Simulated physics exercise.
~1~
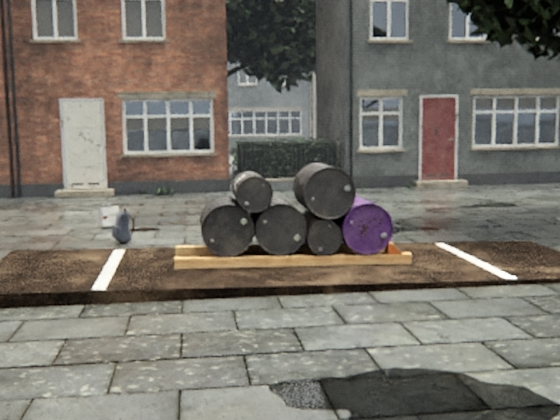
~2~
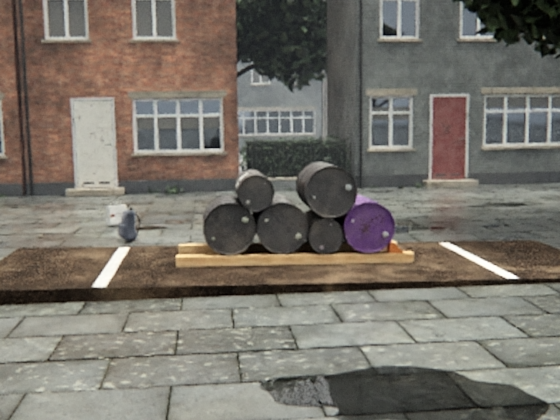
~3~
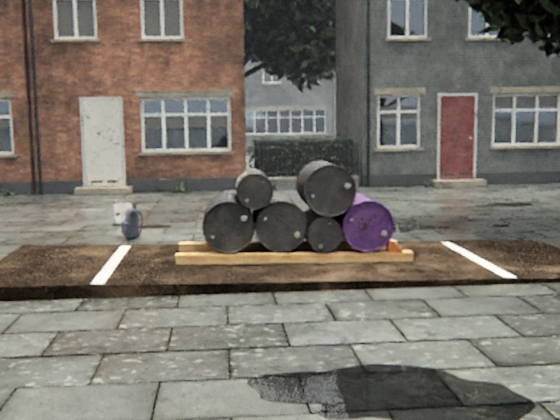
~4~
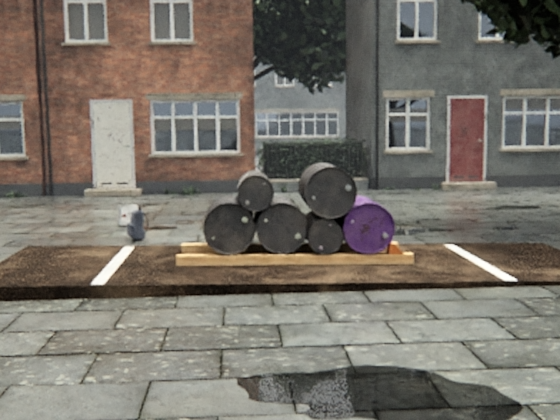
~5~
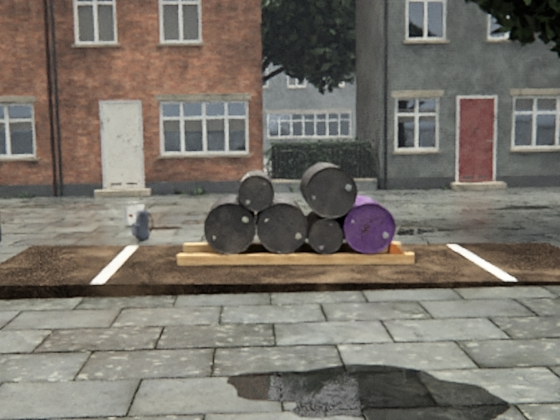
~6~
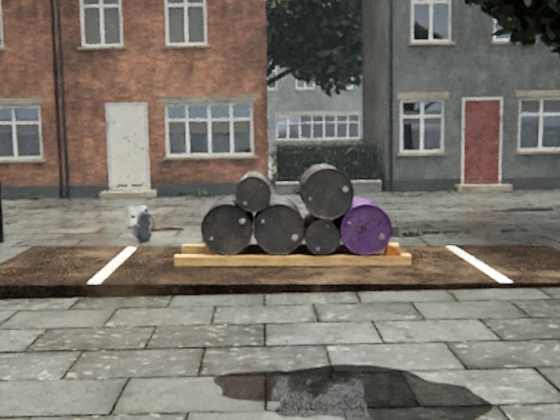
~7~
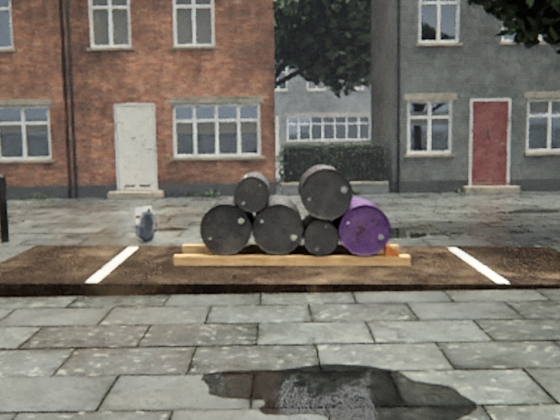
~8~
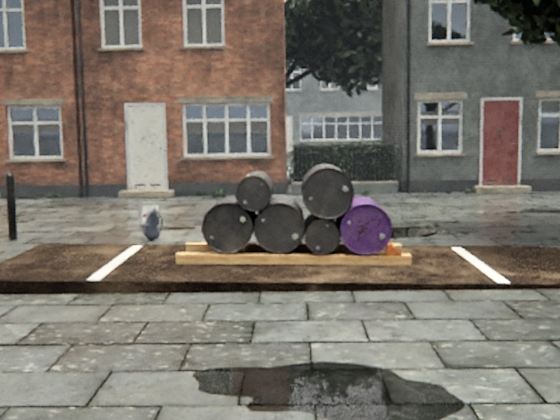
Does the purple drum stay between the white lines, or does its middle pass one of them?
It stays between the white lines. The purple drum keeps its place at the right end of the bottom row, and its middle never crosses a line.
